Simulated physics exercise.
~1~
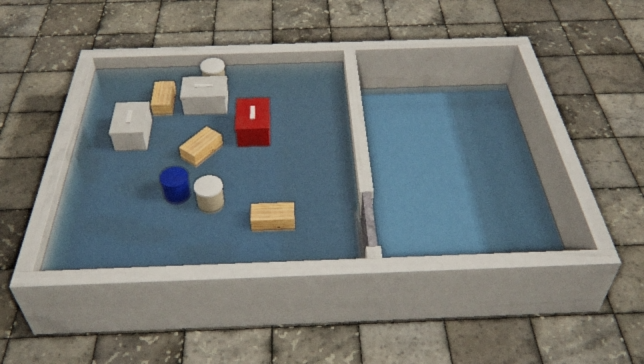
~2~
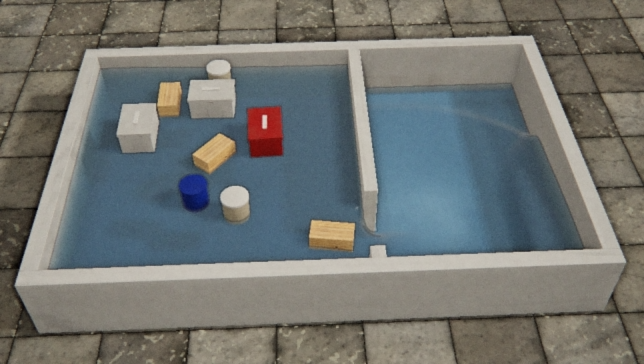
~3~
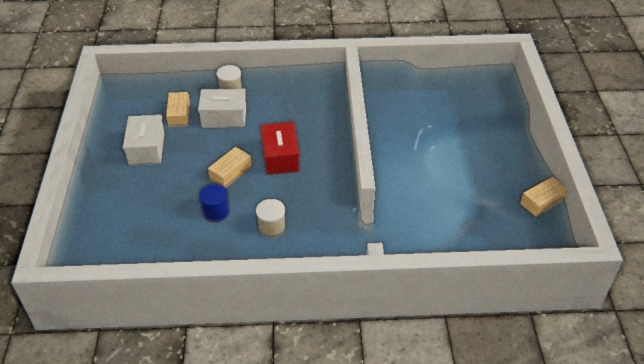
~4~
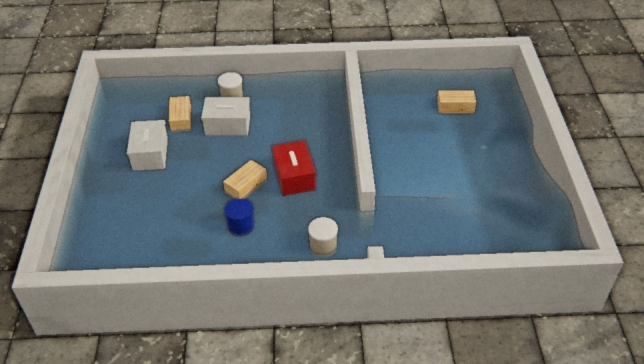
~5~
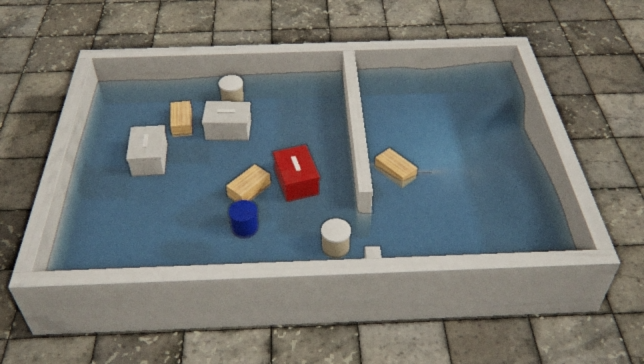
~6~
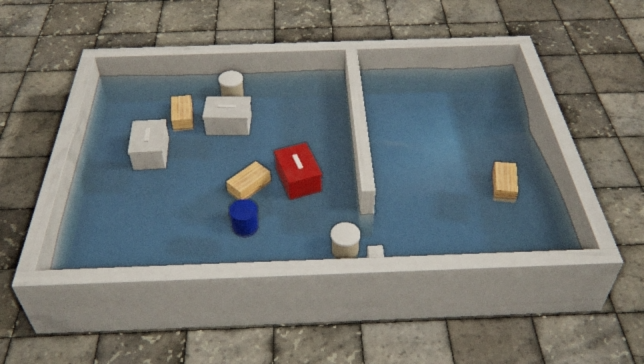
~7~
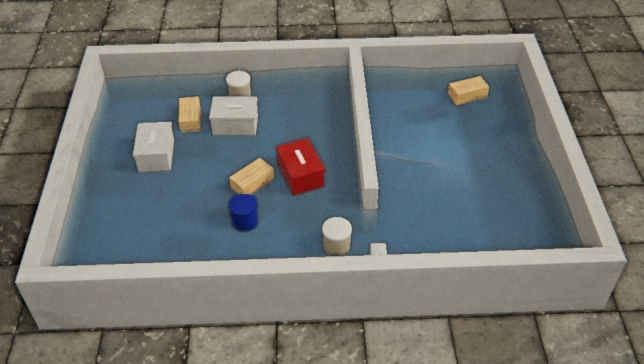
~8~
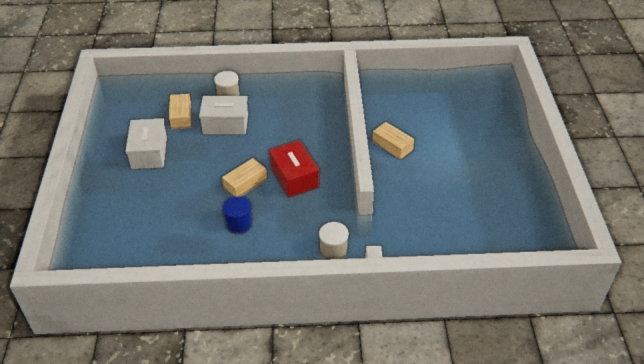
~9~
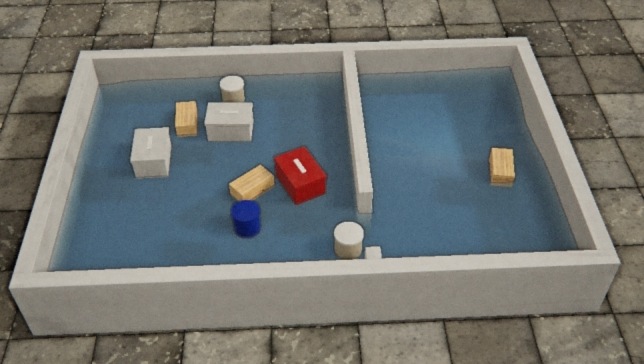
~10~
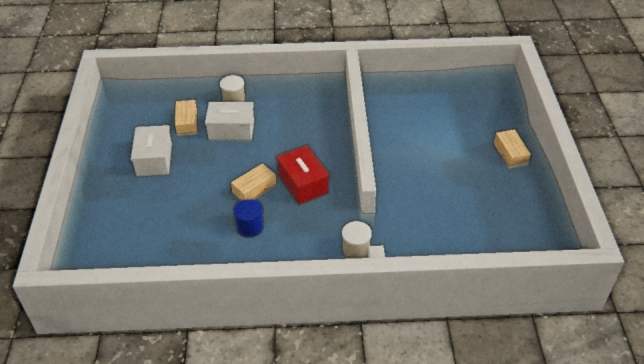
A wooden block slid through the gap in a water-filled basin's divider and drifted around the right side, while the red box, blue cylinder and other floating pieces edged rightward but stayed left, a white cylinder ending up beside the gap.
